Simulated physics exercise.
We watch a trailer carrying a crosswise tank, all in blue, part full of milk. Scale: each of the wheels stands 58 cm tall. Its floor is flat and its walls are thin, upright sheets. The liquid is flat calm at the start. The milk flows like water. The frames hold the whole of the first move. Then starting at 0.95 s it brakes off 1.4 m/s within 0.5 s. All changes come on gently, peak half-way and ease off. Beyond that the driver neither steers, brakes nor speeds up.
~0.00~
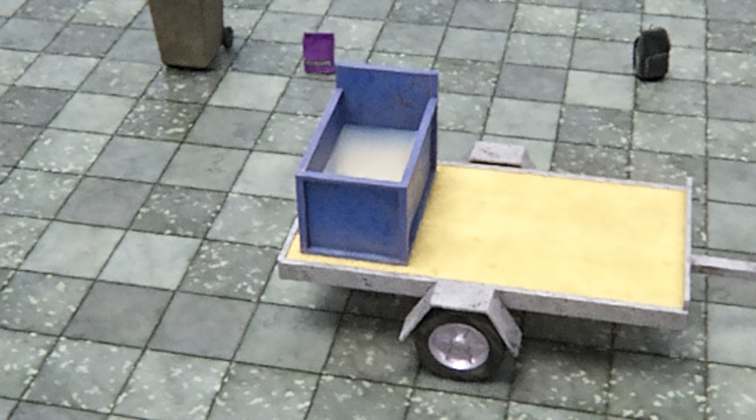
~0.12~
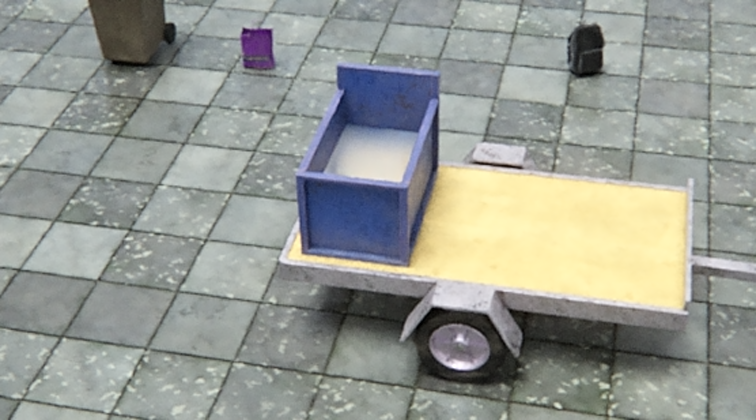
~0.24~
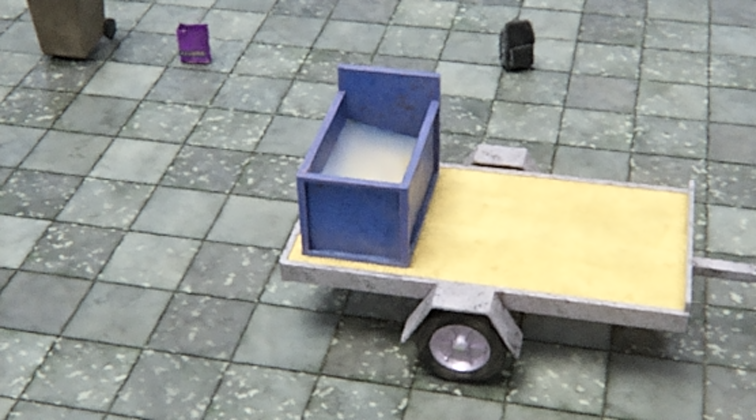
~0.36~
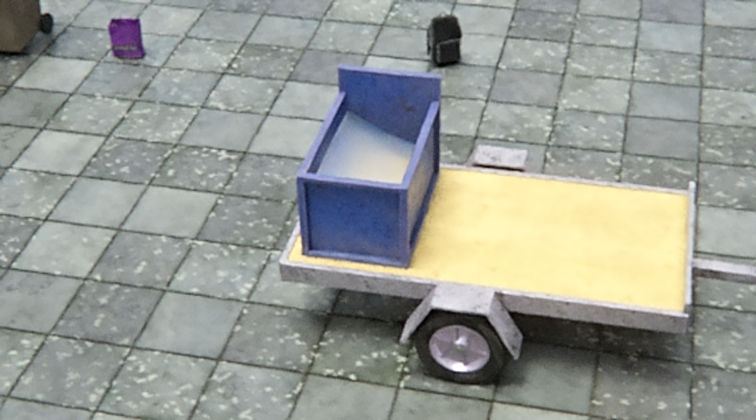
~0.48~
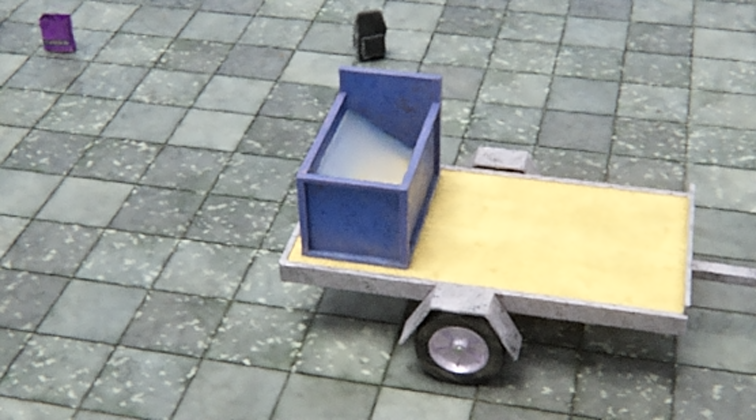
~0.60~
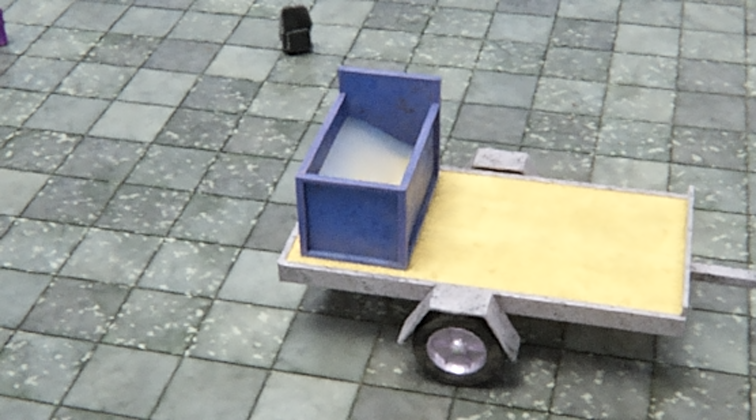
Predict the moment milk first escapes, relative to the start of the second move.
Answer: Never.
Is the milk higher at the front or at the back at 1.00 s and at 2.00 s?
At the front, then the back.
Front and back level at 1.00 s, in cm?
Front 44 cm, back 22 cm.
Then, 1.00 s in, front 45 cm, middle 27 cm, back 21 cm above the floor; no loss so far.
Then, 1.50 s in, front 35 cm, middle 31 cm, back 28 cm above the floor; no loss so far.
Then, 2.00 s in, front 27 cm, middle 33 cm, back 33 cm above the floor; no loss so far.
Then, 4.43 s in, there is no loss.
